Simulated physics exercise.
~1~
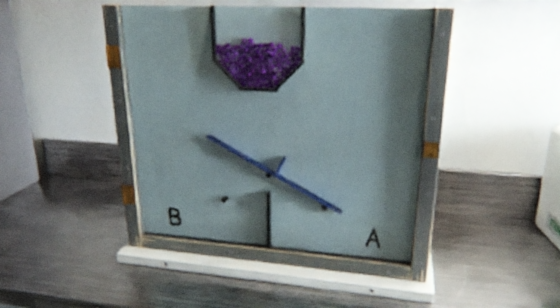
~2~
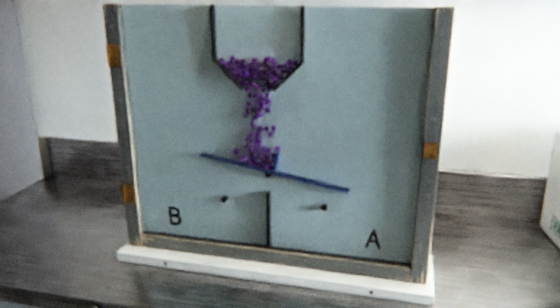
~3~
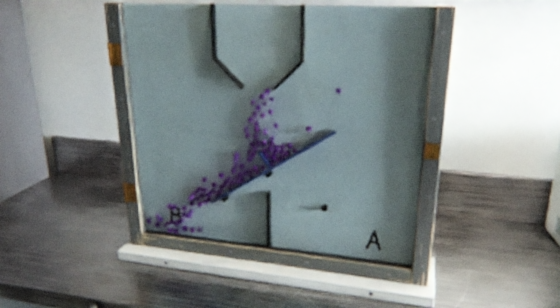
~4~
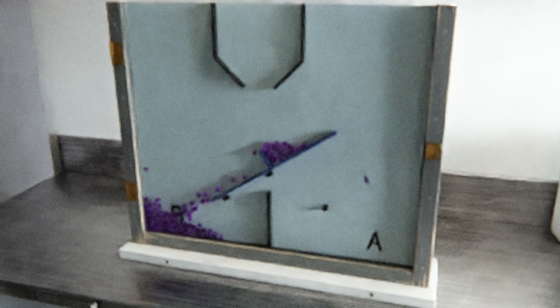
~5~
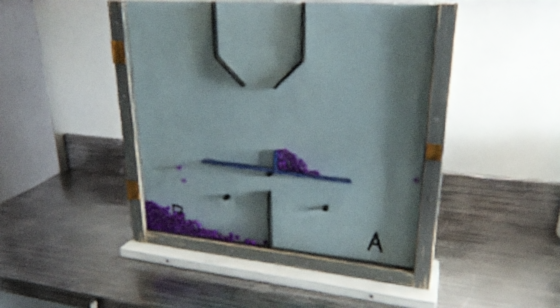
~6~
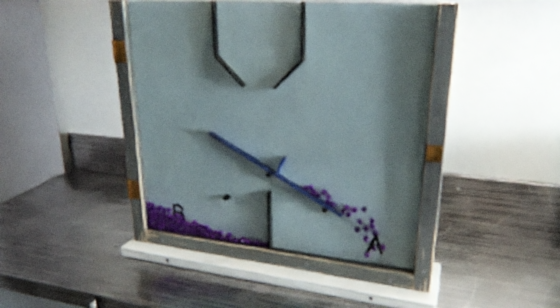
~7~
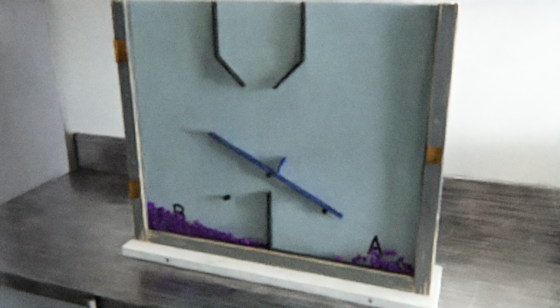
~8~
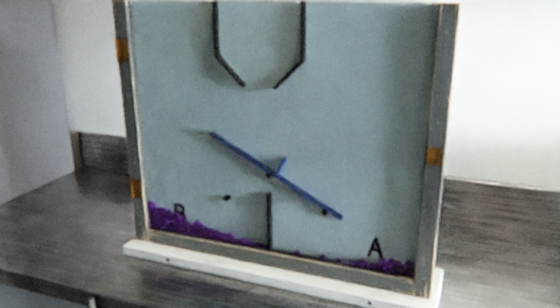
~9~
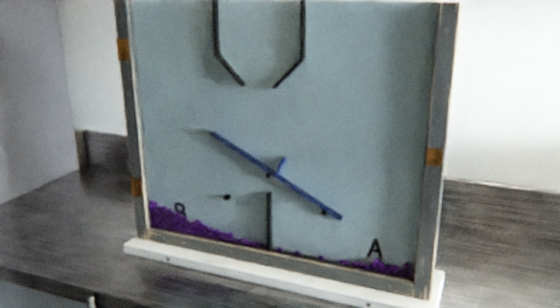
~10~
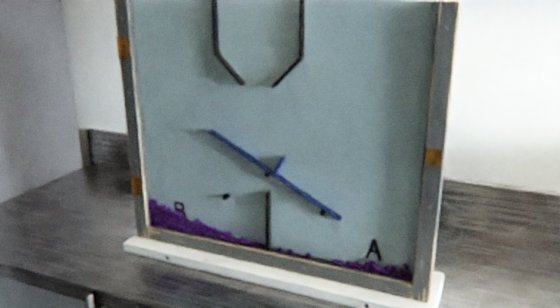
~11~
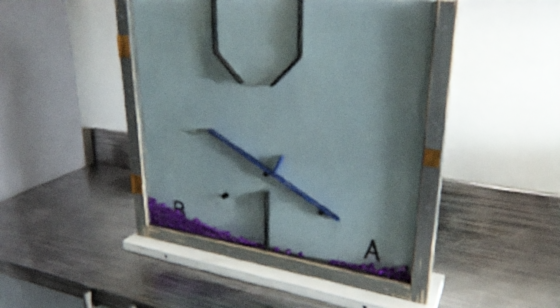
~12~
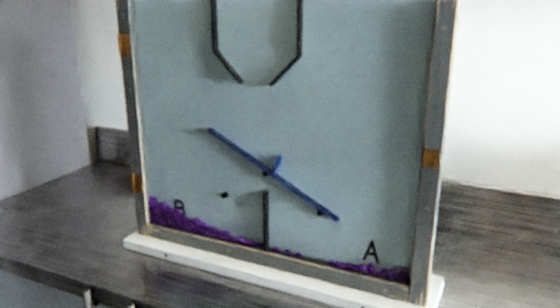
Purple beads fill a hopper at the top of a shallow, upright grey-framed case on a dark counter, seen from the front as the view drifts slightly sideways. Below, a blue tray tilts down to the right above bin B on the left and bin A on the right. The beads pour onto the tray, which tips left and spills most into B. It then swings back, sliding the remaining beads into A. Finally everything rests, with the main part in B, a fair share in A, and the tray empty, its right end down.
